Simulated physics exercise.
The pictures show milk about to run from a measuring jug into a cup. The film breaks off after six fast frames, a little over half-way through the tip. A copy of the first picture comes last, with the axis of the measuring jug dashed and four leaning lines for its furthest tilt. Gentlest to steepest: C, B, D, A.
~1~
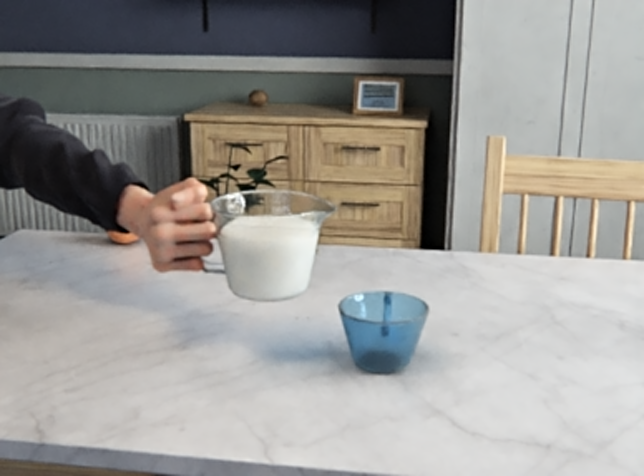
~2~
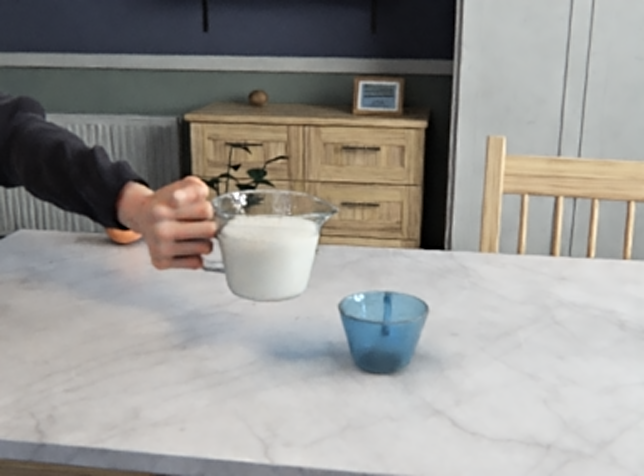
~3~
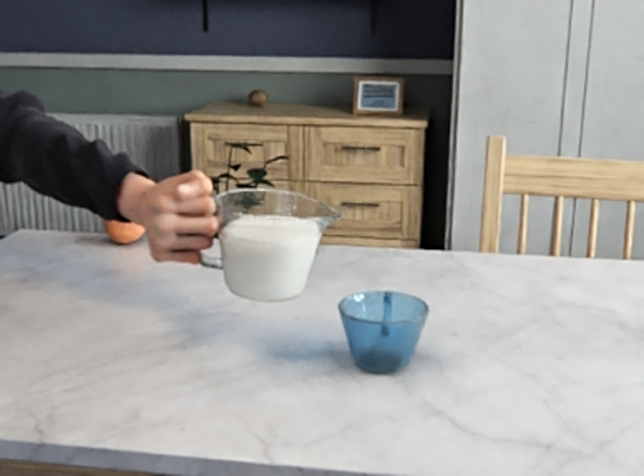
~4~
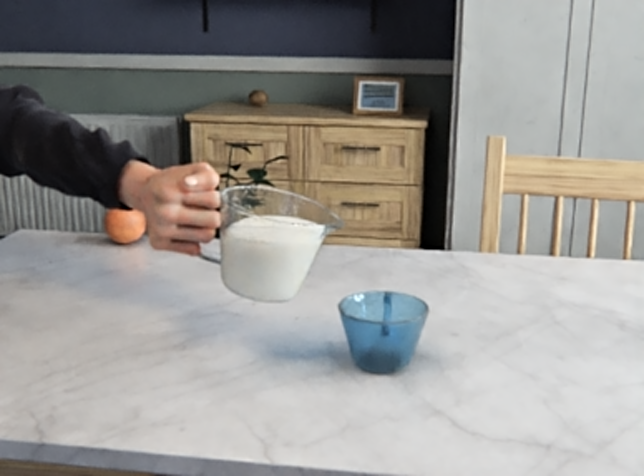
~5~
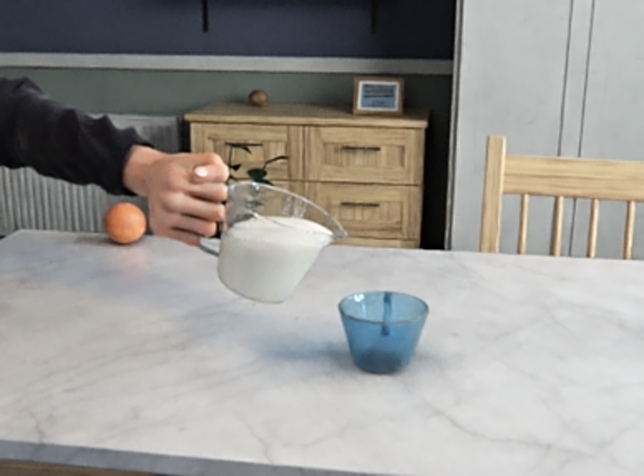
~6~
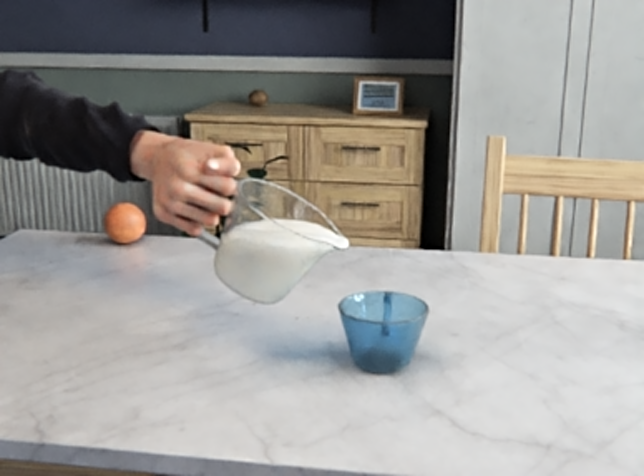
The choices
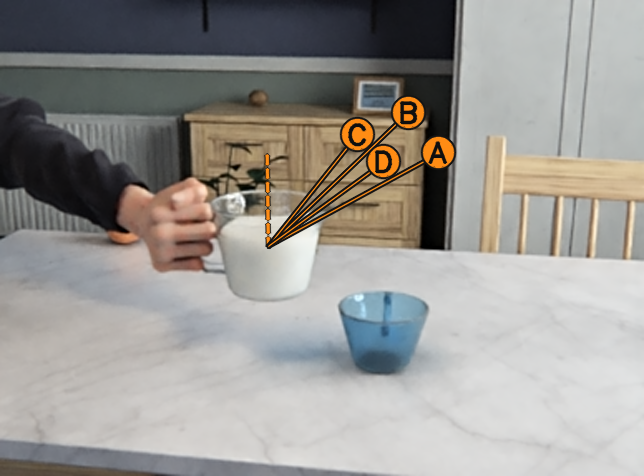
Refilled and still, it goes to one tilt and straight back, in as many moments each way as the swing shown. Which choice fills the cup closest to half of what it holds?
The answer is tilt B.
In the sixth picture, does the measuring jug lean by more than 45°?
No.
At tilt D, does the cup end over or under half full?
Over half.
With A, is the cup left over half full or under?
Over half.
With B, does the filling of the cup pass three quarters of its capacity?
No.
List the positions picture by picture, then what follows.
The first frame shows upright, lip at (335, 209); rim of the cup round (384, 306); nothing has left yet.
The second frame shows upright, lip at (336, 211); nothing has left yet.
The third frame shows tipped about 6°, lip at (339, 216); nothing has left yet.
The fourth frame shows tipped about 12°, lip at (342, 225); nothing has left yet.
The fifth frame shows tipped about 21°, lip at (345, 236); nothing has left yet.
The sixth frame shows tipped about 29°, lip at (346, 247); nothing has left yet.
In orange, A at (423, 161); B at (396, 124); C at (346, 148); D at (370, 172).
With A, the cup ends with about 95 % of what it can hold; 5 % of the milk is spilt.
With B, the cup ends with about 51 % of what it can hold.
With C, the cup ends with about 30 % of what it can hold.
With D, the cup ends with about 75 % of what it can hold.
